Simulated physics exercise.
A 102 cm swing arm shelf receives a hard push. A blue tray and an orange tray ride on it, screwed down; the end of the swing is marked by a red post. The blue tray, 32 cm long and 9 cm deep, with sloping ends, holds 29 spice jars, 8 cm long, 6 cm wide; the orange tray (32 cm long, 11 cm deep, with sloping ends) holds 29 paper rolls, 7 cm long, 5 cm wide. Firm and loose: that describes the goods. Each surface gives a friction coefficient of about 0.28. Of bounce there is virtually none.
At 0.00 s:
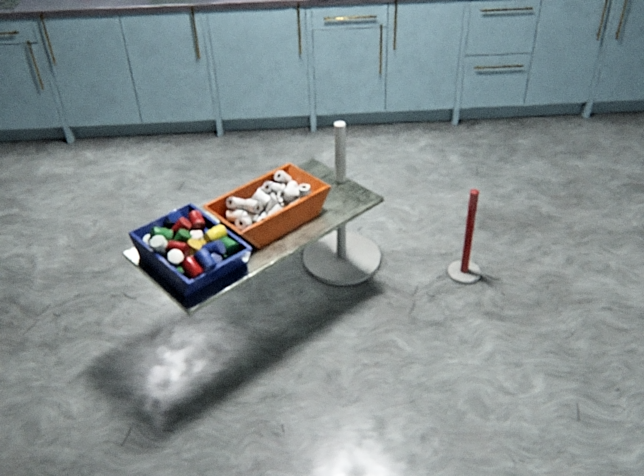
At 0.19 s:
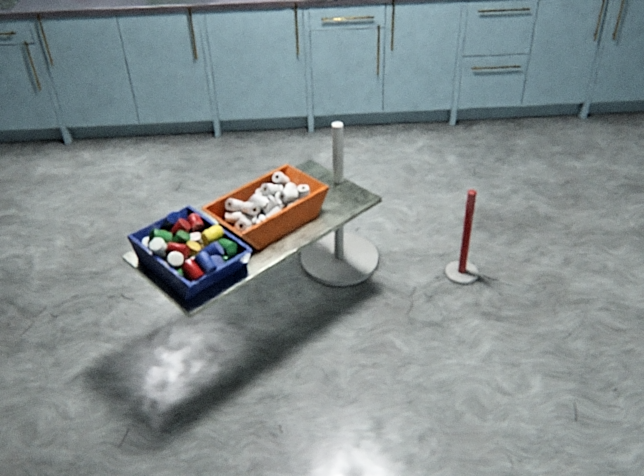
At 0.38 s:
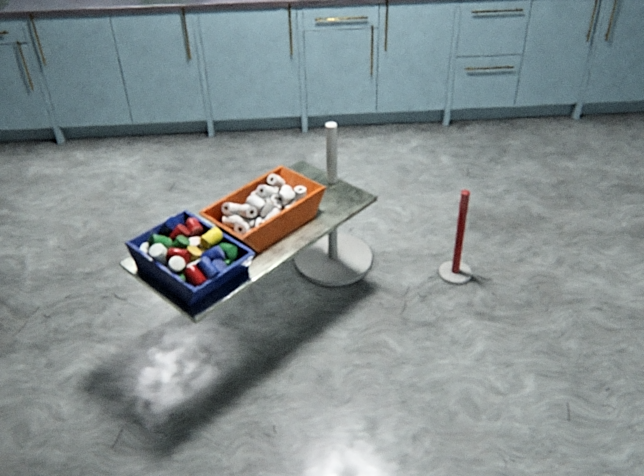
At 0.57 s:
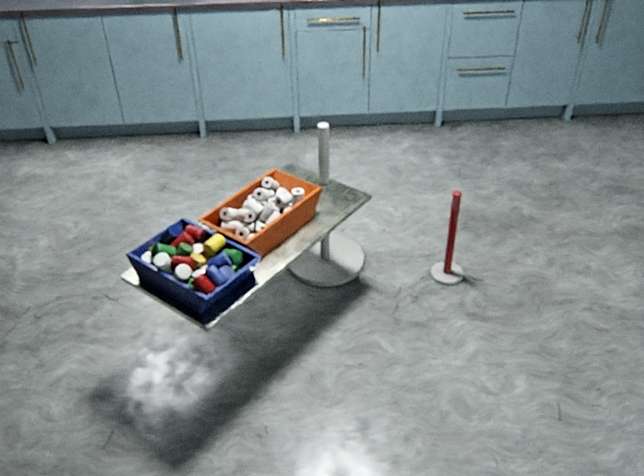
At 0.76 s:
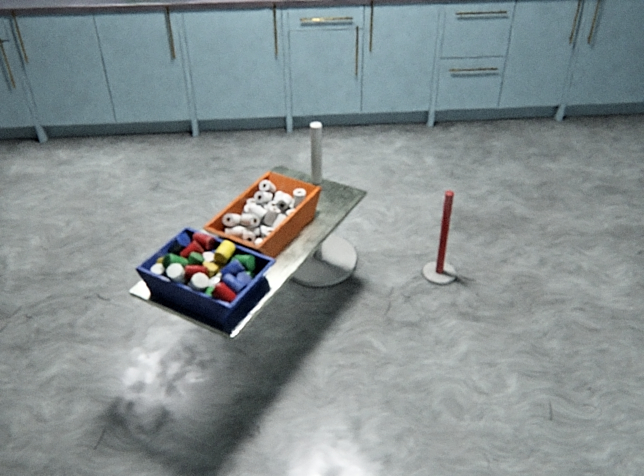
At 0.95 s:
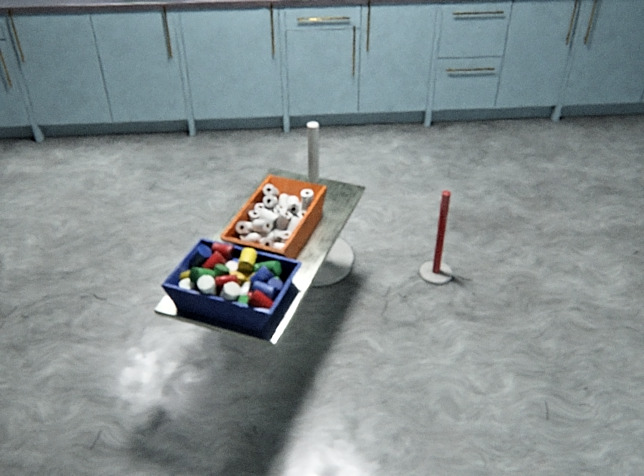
In a kitchen with pale blue cupboards, a shelf on a post, carrying a blue tray of colourful jars and an orange tray of white rolls, swung slowly toward the right, gradually picking up speed.
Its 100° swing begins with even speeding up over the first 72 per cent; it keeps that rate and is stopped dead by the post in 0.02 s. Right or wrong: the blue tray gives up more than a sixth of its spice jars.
Wrong.
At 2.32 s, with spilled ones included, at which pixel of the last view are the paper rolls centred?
I'd put it close to (393, 203).
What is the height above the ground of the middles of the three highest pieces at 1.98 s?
Close to 62 cm up.
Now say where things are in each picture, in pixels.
In the first frame (each is followed by its nearest rim corner in this view), blue tray, (188, 281); orange tray (its farthest corner), (290, 163); turned through 0°; none out.
Blue tray, (189, 283); orange tray, (288, 165); turned through 1°, in the second frame.
Blue tray, (193, 289); orange tray, (282, 166); turned through 4°, in the third frame.
Blue tray, (205, 297); orange tray, (275, 169); turned through 9°, in the fourth frame.
Blue tray, (228, 305); orange tray, (270, 172); turned through 16°, in the fifth frame.
Blue tray, (269, 312); orange tray, (271, 175); turned through 25°; none out, in the sixth frame.
After 1.90 s, the shelf hits the red post.
After 1.98 s, blue tray 29 in, 0 out and orange tray 29 in, 0 out.
After 2.10 s, blue tray 29 in, 0 out and orange tray 29 in, 0 out.
After 2.32 s, blue tray 29 in, 0 out and orange tray 29 in, 0 out.
Final count (at 2.75 s), blue tray 29 in, 0 out and orange tray 29 in, 0 out. Asked share, 0 of 29, 0 per cent.
